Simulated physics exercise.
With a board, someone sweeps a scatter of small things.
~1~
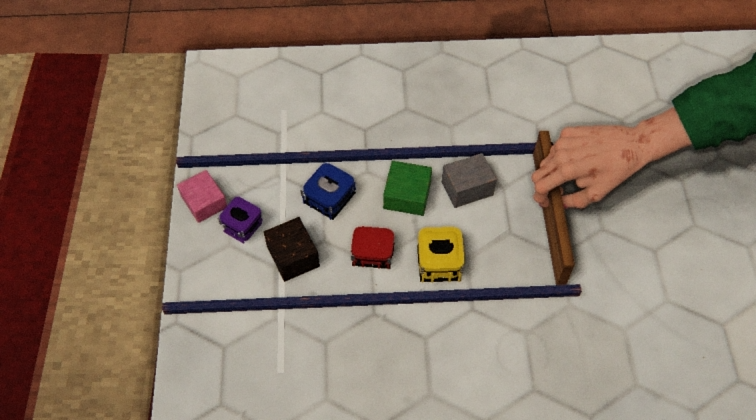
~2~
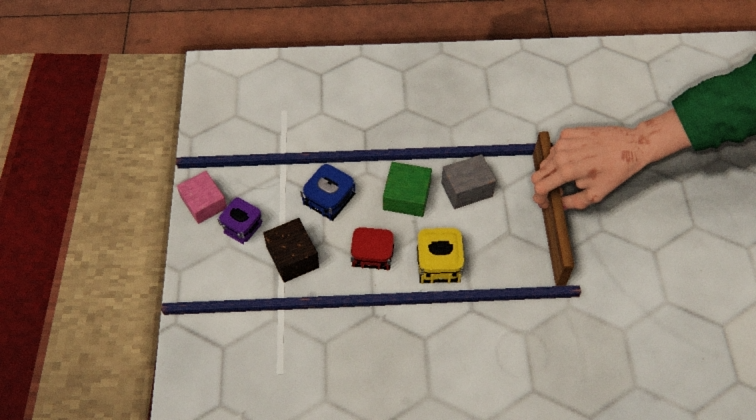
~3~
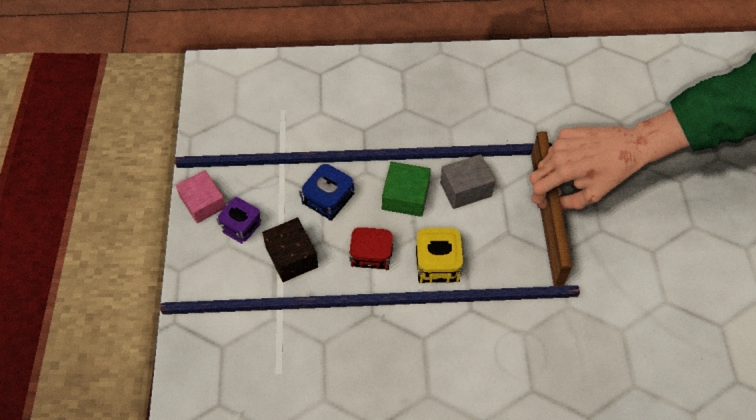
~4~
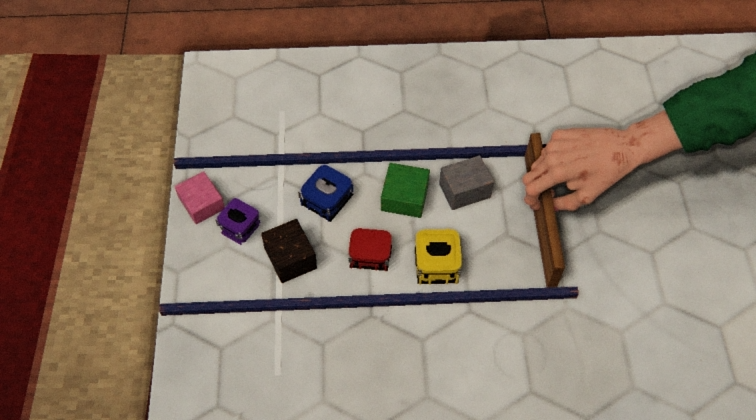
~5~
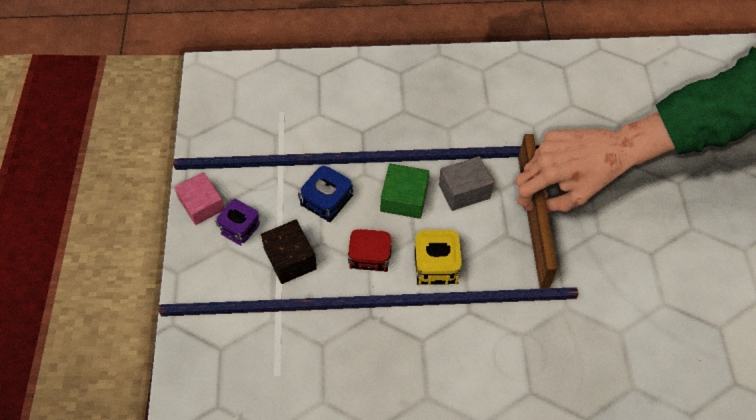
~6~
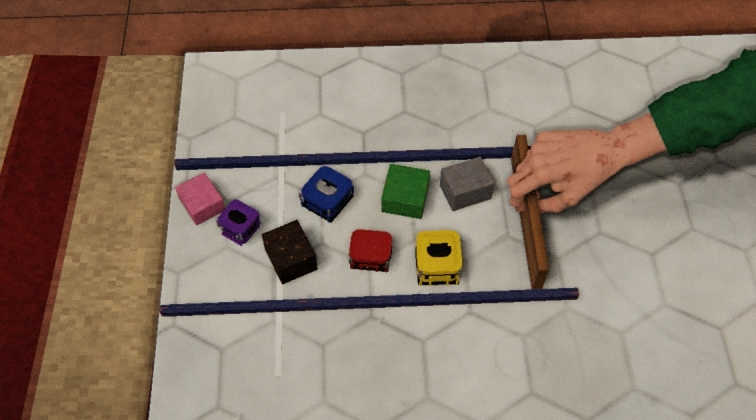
In this clip, a hand in a green sleeve holds a wooden board upright between two blue rails and slides it slightly left toward scattered colourful blocks and cases, which stay in place around a pale line.
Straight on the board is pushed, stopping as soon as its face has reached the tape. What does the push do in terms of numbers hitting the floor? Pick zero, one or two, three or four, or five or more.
It sends one or two to the floor.
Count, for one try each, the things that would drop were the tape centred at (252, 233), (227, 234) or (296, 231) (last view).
Floor tally per try: 4 / 5 / 2.
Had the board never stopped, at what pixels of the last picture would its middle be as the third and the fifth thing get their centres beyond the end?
At (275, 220) for the third, at (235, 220) for the fifth.
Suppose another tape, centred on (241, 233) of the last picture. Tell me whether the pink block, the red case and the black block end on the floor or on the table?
Pink block: Drops; red case: Stays; black block: Drops.
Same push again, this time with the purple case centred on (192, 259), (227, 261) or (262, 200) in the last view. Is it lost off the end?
Try one: It ends up off. Try two: It ends up off. Try three: It ends up off.
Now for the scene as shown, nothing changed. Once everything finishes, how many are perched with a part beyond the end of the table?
I'd say 2 of them.
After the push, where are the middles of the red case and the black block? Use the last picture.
The first one ends at (217, 260), the second at (176, 253).
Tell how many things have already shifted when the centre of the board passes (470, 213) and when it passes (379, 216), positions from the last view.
By then 2, and later 7.
Soon after, none off yet; pink block at rest near (200, 199); purple case at rest near (240, 223); black block at rest near (290, 252).
After that, none off yet; pink block at rest near (200, 199); purple case moving near (236, 226); black block displaced a little near (277, 251).
And then, none off yet; pink block displaced about its own width near (173, 195); purple case displaced well along near (177, 234); black block displaced well along near (211, 251).
In the end, the number that fall off is one or two; gone, purple case and pink block.
